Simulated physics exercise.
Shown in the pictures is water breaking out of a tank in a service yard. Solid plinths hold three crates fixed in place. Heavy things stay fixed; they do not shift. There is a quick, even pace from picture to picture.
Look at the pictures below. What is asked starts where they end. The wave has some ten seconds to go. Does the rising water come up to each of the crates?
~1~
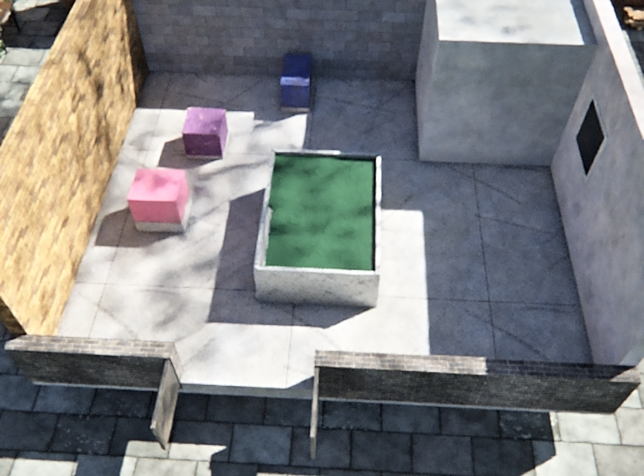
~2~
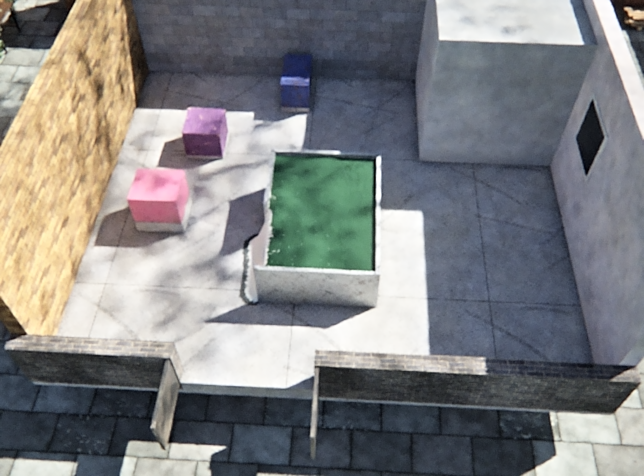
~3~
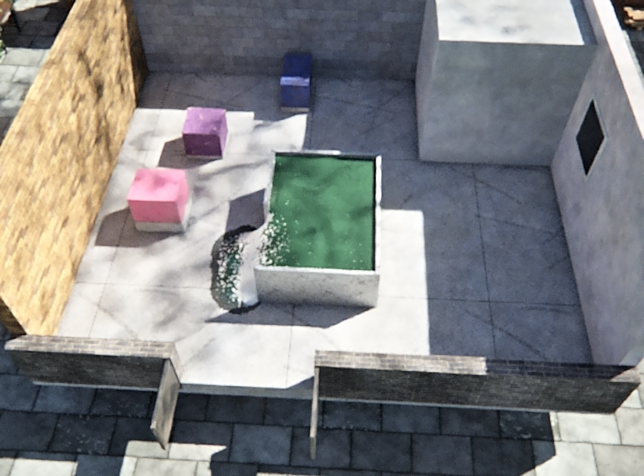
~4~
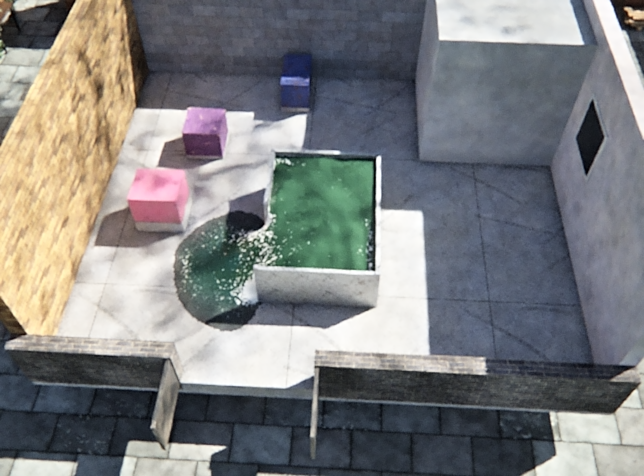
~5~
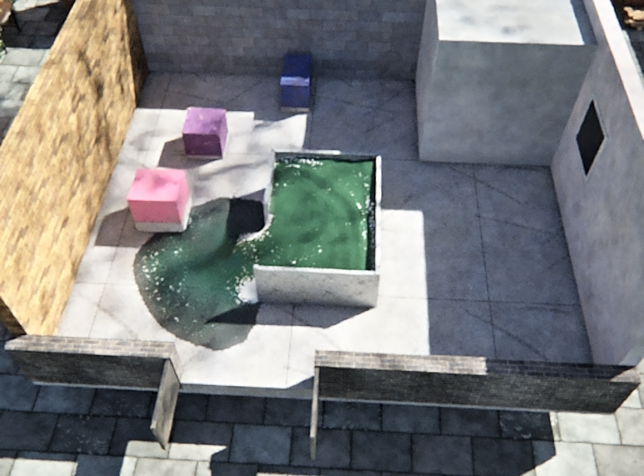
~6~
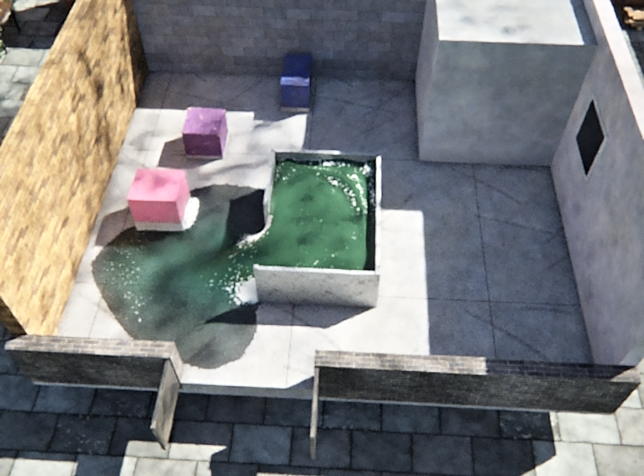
The blue crate - yes, it does. The purple crate - yes, it does. The pink crate - yes, it does.
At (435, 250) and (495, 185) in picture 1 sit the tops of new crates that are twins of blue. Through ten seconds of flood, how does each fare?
First is never reached; second is never reached.
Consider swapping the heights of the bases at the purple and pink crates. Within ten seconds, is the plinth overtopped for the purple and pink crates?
Taking them in turn, purple crate stays clear, then pink crate is drenched.
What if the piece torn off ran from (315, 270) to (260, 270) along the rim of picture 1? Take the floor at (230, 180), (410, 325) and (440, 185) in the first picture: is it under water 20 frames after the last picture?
Taken in turn, that's not reached, reached, and finally not reached.
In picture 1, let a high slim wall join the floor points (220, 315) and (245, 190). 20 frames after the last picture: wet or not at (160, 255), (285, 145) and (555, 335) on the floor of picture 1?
One by one: Spared, soaked, spared.
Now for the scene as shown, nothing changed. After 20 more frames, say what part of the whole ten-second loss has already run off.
I'd estimate some 10 per cent.
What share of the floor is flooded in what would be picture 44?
About 70 %.
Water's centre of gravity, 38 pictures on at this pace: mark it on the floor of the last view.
Somewhere around (222, 217) in the last view.
A moment on, water covers 20 % of the floor; the blue crate not reached, the purple crate water round its plinth, the pink crate water round its plinth.
Next, water covers 30 % of the floor; the blue crate not reached, the purple crate water round its plinth, the pink crate water round its plinth.
Then, water covers 45 % of the floor; the blue crate water round its plinth, the purple crate water round its plinth, the pink crate water round its plinth.
Later, water covers 70 % of the floor; the blue crate water round its plinth, the purple crate water round its plinth, the pink crate water round its plinth.
In the end, water covers 90 % of the floor; the blue crate was topped, the purple crate was topped, the pink crate was topped.
